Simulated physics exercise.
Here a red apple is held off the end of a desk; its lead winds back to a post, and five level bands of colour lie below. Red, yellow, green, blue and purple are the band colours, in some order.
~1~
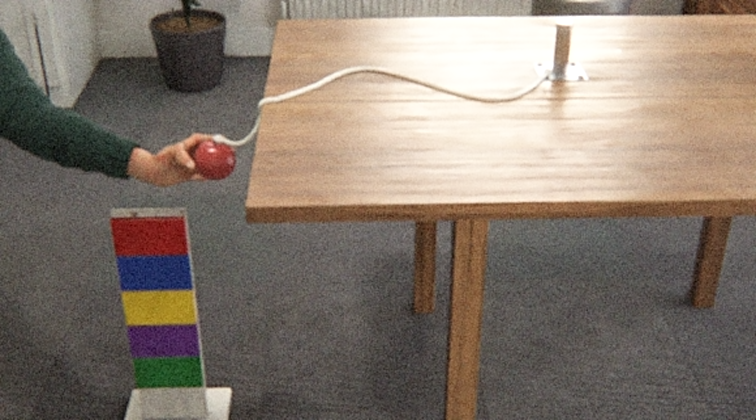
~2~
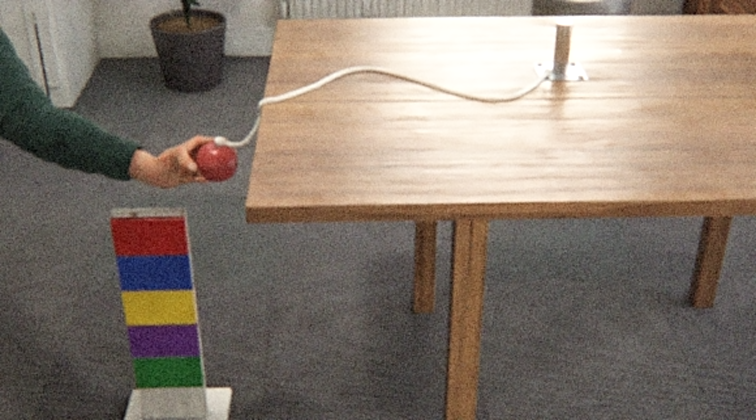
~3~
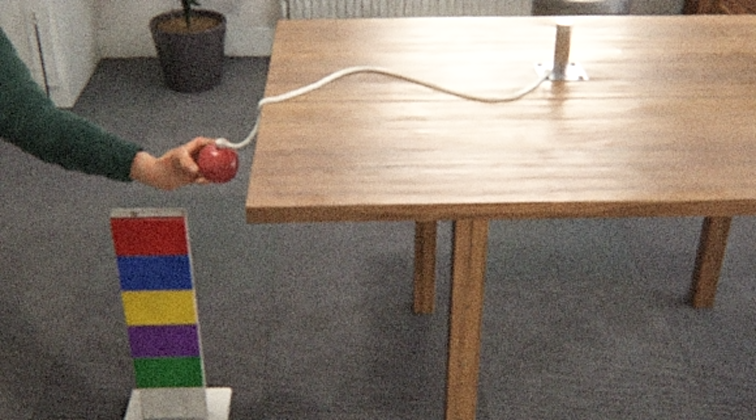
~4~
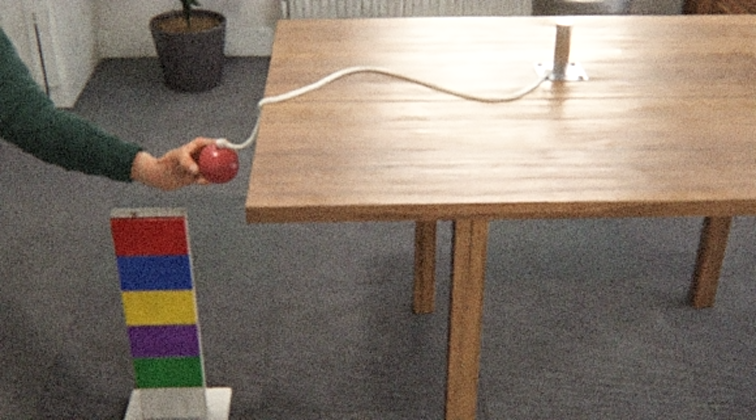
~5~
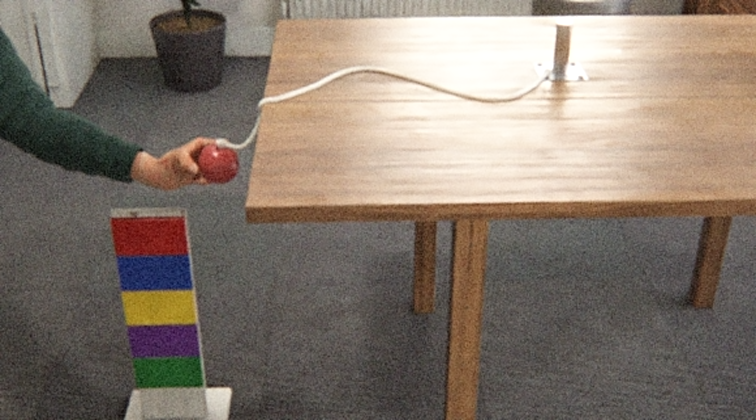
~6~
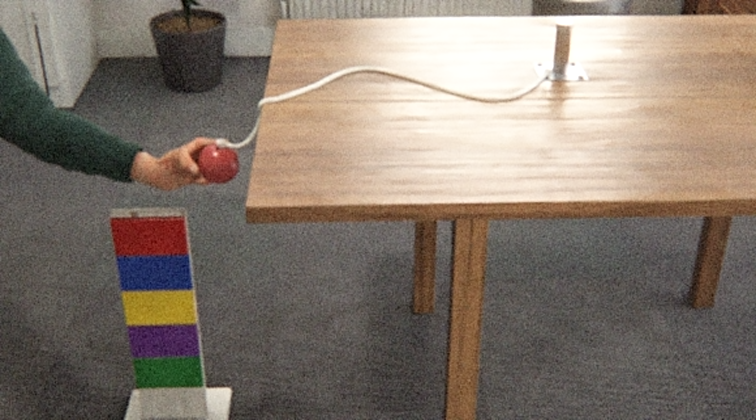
An arm in a dark green sleeve reaches in from the left of a grey-carpeted room, seen from slightly above, with a wooden table filling the right. The hand holds a red apple on a white lead that winds across the tabletop to a post, above a stand banded red, blue, yellow, purple and green. The hand shifts the apple very slightly right and down, then stays nearly still, and the camera does not move.
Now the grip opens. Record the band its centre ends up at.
Centre ends at blue.
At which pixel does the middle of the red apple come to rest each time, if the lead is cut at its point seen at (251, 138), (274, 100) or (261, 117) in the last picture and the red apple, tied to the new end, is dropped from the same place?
Roughly (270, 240), (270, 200), (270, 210).
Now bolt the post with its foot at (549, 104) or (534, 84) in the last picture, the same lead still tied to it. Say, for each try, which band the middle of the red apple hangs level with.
Answer, in order: Yellow, yellow.
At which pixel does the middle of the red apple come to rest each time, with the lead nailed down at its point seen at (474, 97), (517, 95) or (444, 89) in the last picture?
First near (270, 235), then near (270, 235), then near (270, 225).
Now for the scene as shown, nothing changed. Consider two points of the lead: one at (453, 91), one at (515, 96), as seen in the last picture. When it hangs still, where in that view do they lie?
First: (412, 82). Second: (475, 77).
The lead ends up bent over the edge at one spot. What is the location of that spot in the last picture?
It's the piece you see at (329, 79).
Soon after, apple near (261, 255); level with blue.
Then, apple near (282, 255); level with blue.
At rest, apple near (270, 260); level with blue. The lead holds its middle at blue.
